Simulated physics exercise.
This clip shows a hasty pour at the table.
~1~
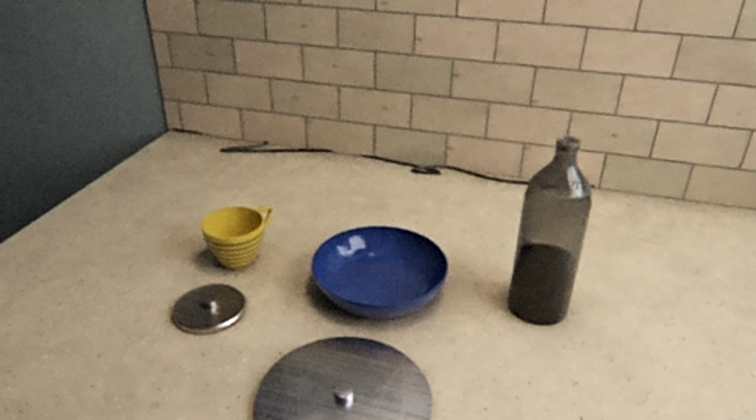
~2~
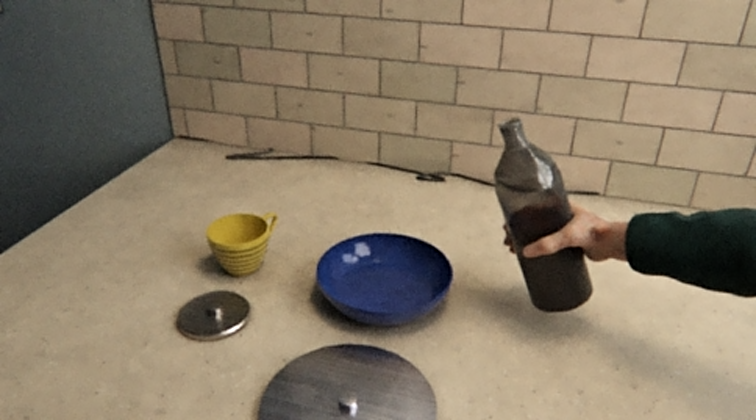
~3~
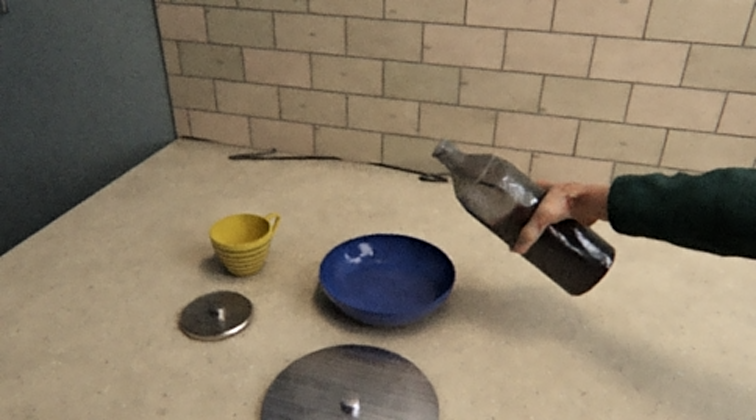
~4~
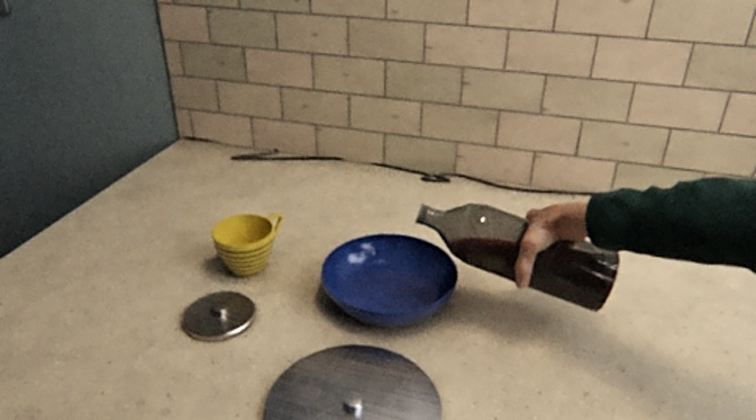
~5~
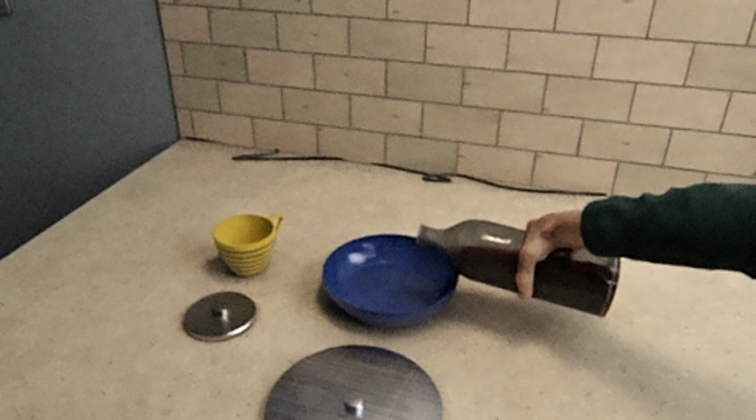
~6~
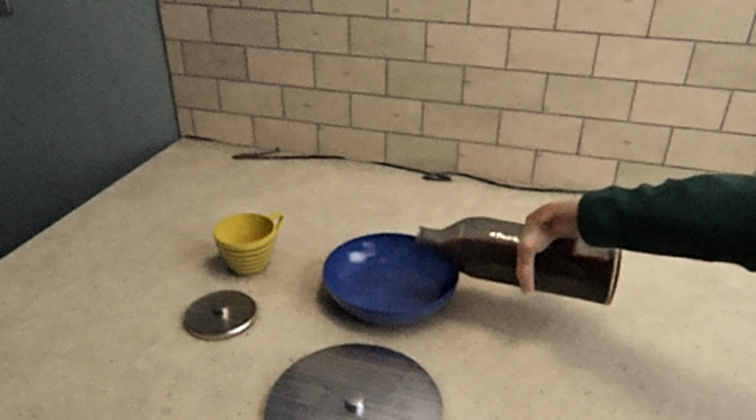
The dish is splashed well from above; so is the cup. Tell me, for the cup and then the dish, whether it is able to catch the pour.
The cup catches it, the dish catches it.
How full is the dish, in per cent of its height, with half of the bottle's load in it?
Around 25 in a hundred.
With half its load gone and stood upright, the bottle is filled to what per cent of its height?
Roughly 15 in a hundred.
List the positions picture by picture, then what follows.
The first frame shows all stand on the top; bottle (553, 228) about a third full; dish (380, 276) open; cup (236, 243) open.
The second frame shows the hand lifts the bottle; bottle (536, 211) tipped 20° with all of its load; dish (384, 283) open.
The third frame shows tilting; bottle (514, 208) tipped 55° with all of its load; cup (244, 250) open.
The fourth frame shows no stream yet; bottle (508, 246) tipped 75° with all of its load; dish (389, 284) open.
The fifth frame shows still nothing leaves it; bottle (509, 258) tipped 85° with all of its load; cup (247, 251) open.
The sixth frame shows on the point of pouring; bottle (510, 253) tipped 90° with all of its load; dish (391, 283) open; cup (247, 250) open.
Soon after, the red wine goes into the dish.
Later, the red wine goes into the cup.
In the end, the dish has its share inside; the cup has its share inside.
